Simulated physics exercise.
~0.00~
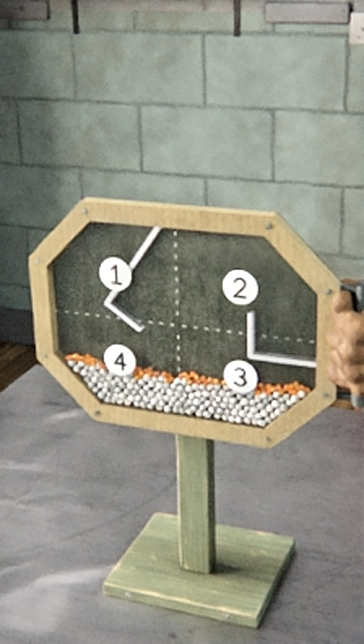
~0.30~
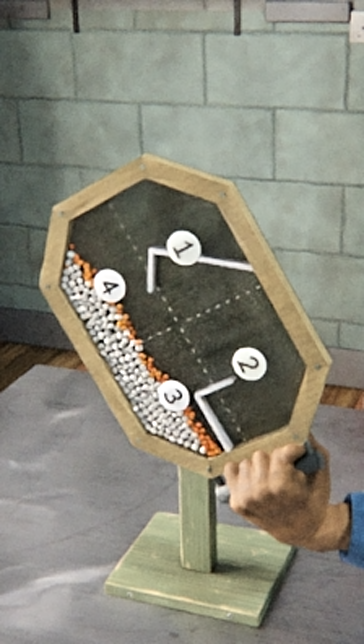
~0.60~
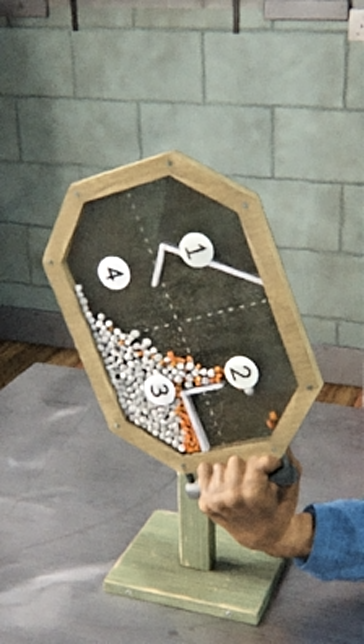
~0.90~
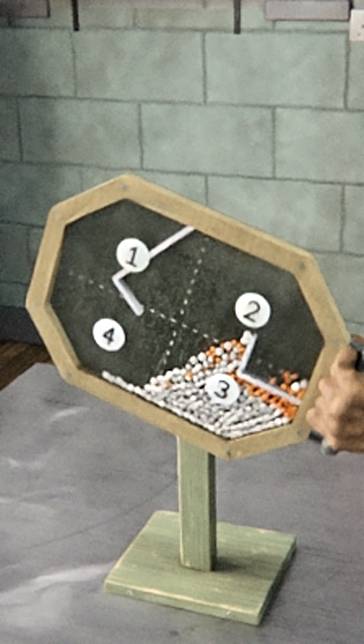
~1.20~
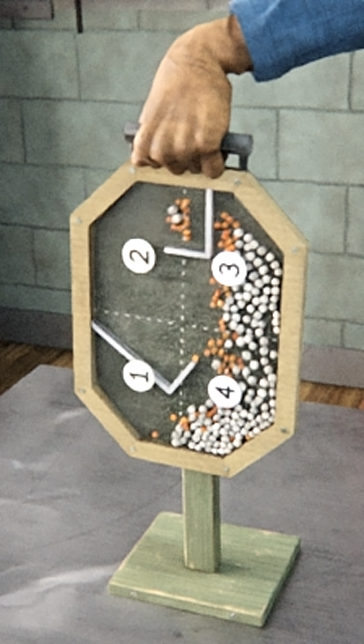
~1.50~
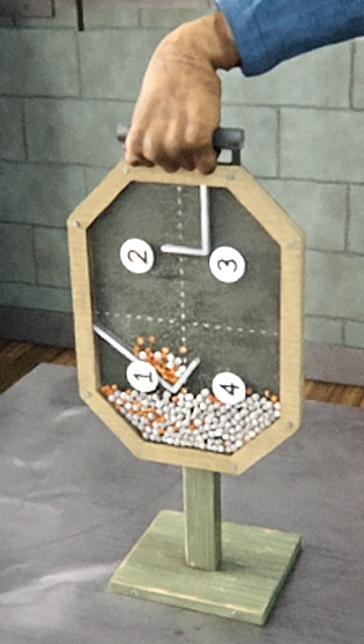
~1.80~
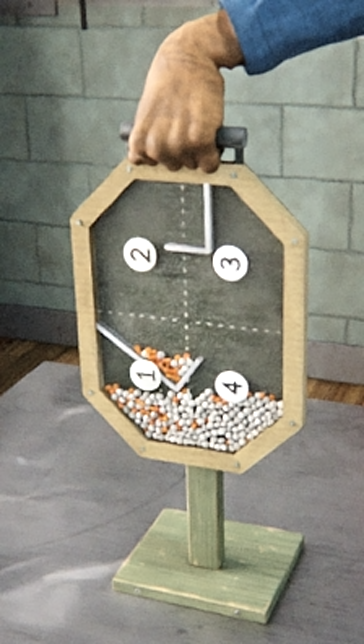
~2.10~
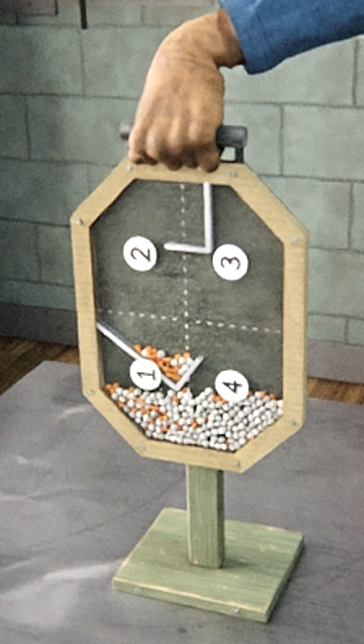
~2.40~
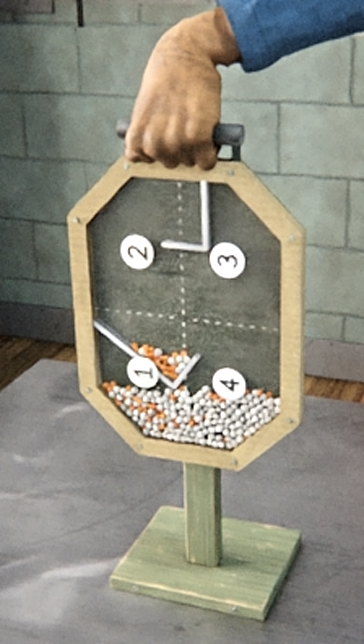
A hand tilts a bead-filled case clockwise, then swings it back anticlockwise until the beads settle.
